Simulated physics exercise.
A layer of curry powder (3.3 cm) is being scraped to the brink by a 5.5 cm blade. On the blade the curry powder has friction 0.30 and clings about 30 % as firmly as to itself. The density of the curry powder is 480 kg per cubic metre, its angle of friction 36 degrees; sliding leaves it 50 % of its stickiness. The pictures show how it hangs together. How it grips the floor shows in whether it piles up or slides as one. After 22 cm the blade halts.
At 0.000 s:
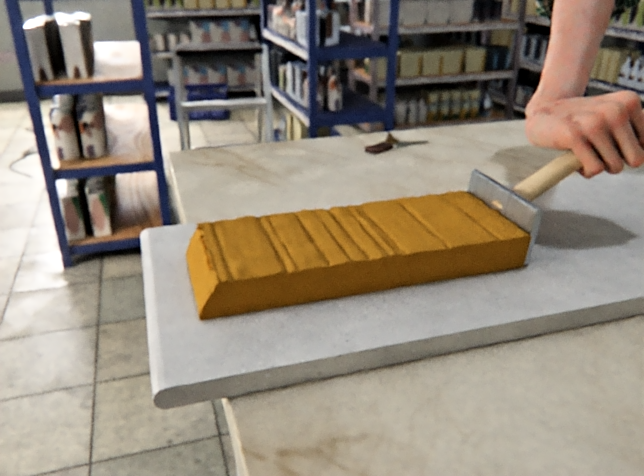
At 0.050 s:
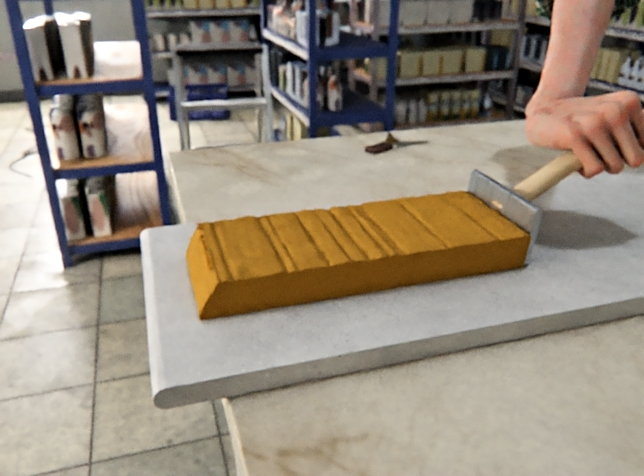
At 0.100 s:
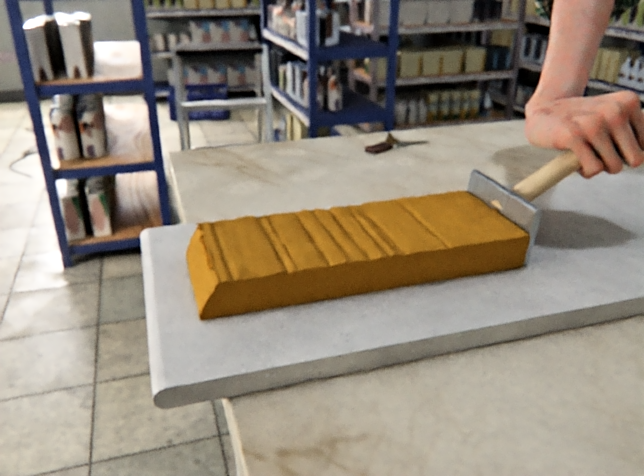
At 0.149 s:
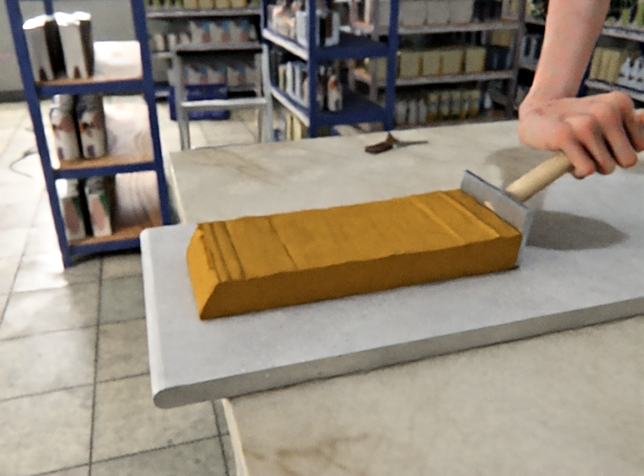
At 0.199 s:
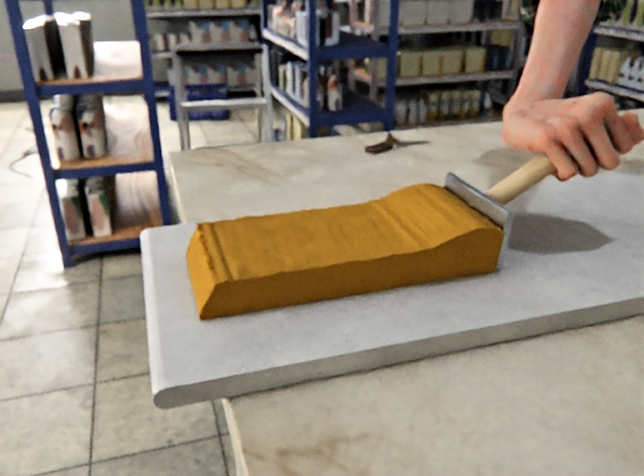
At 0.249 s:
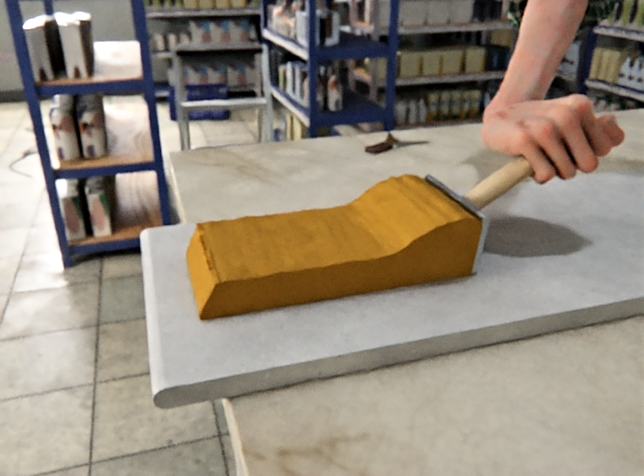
In a storeroom, a hand pushes a blade leftward, bunching an orange-brown slab into a hump.
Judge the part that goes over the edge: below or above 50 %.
It comes out below 50 %.
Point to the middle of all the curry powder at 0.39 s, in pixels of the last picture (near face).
At about (323, 271).
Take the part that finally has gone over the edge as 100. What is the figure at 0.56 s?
About 0 %.
By 0.39 s, 0 % has gone over the edge.
By 0.56 s, 0 % has gone over the edge.
By 0.73 s, 24 % has gone over the edge.
By 0.90 s, 26 % has gone over the edge.
By 0.96 s, at the end, 26 % has gone over the edge.
